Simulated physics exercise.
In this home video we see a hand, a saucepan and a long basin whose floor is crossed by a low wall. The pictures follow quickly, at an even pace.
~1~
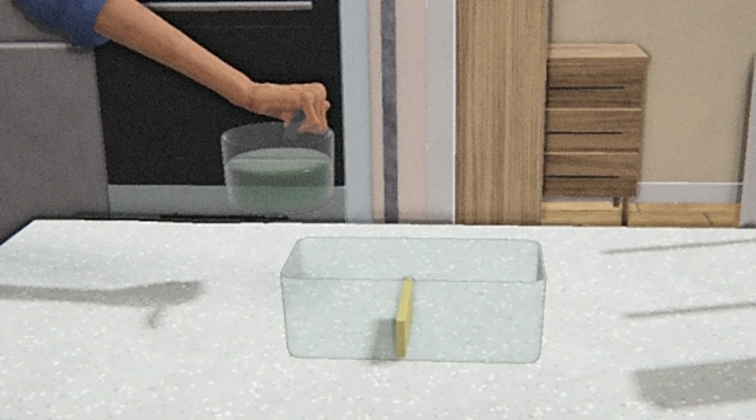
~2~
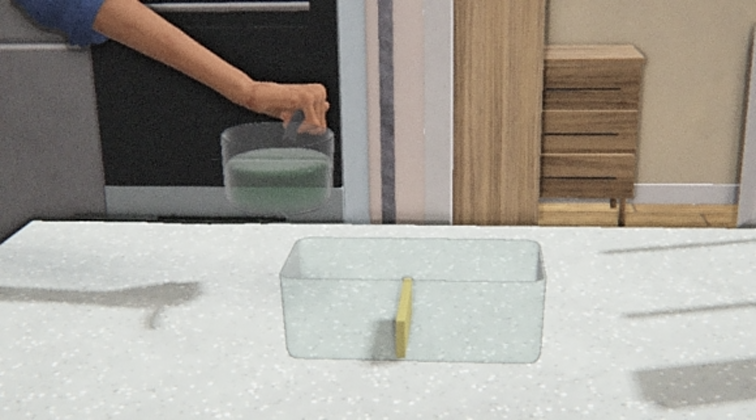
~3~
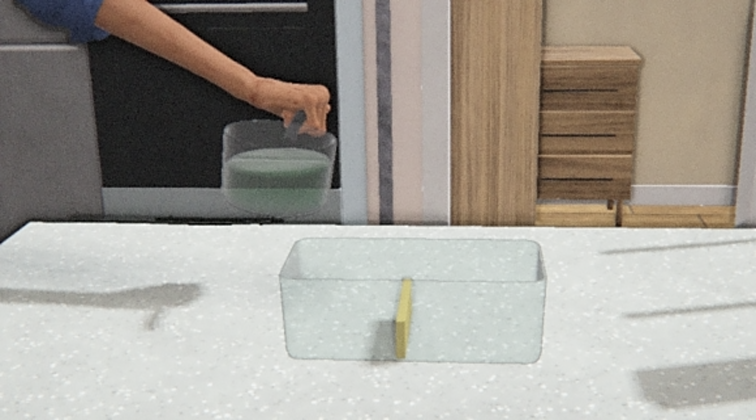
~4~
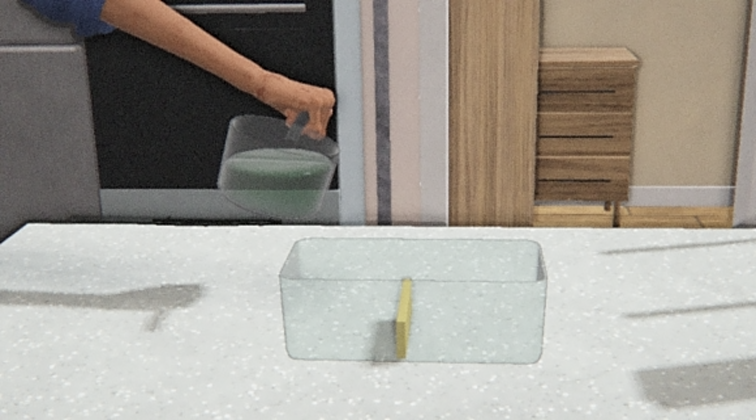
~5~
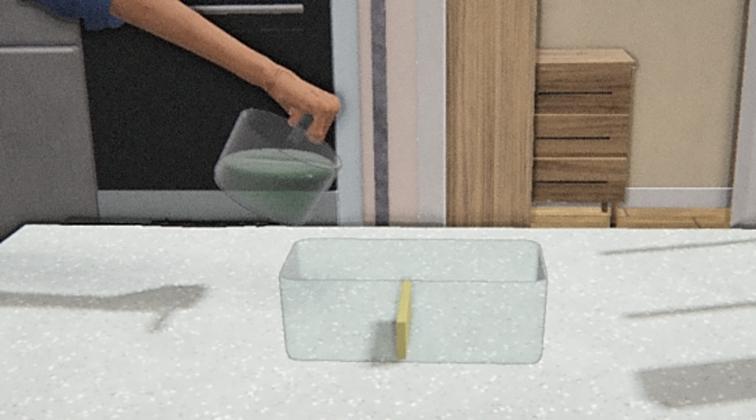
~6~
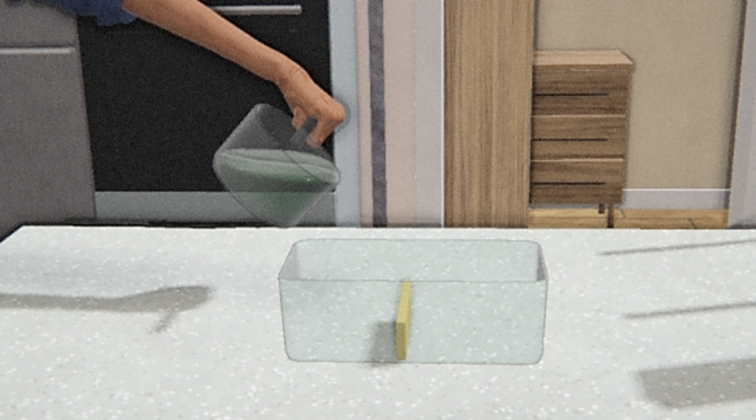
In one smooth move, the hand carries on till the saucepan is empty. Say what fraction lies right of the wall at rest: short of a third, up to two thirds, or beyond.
The amount right of the wall is going to stop below one third.
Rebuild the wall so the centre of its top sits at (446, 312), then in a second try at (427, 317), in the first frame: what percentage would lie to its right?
Note - case one near 20 %, case two near 30 %.
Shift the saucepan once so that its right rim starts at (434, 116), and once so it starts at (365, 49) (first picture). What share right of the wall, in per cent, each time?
The first start yields 90 per cent, the second 65 per cent.
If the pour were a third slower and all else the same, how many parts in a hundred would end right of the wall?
It comes to around 5 per cent.
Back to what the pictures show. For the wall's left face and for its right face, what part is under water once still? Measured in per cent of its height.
60 per cent for the left part, 0 for the right.
A moment on, the saucepan is tipped right over and 27 per cent is still to pour, 38 is left of the wall and 0 right of it.
Next, the saucepan is tipped right over and 5 per cent is still to pour, 75 is left of the wall and 2 right of it.
Then the saucepan is tipped right over and 0 per cent is still to pour, 82 is left of the wall and 8 right of it.
Later the saucepan is tipped right over and 0 per cent is still to pour, 83 is left of the wall and 8 right of it.
Finally, 83 per cent lies left of the wall, 8 right of it and 9 outside.
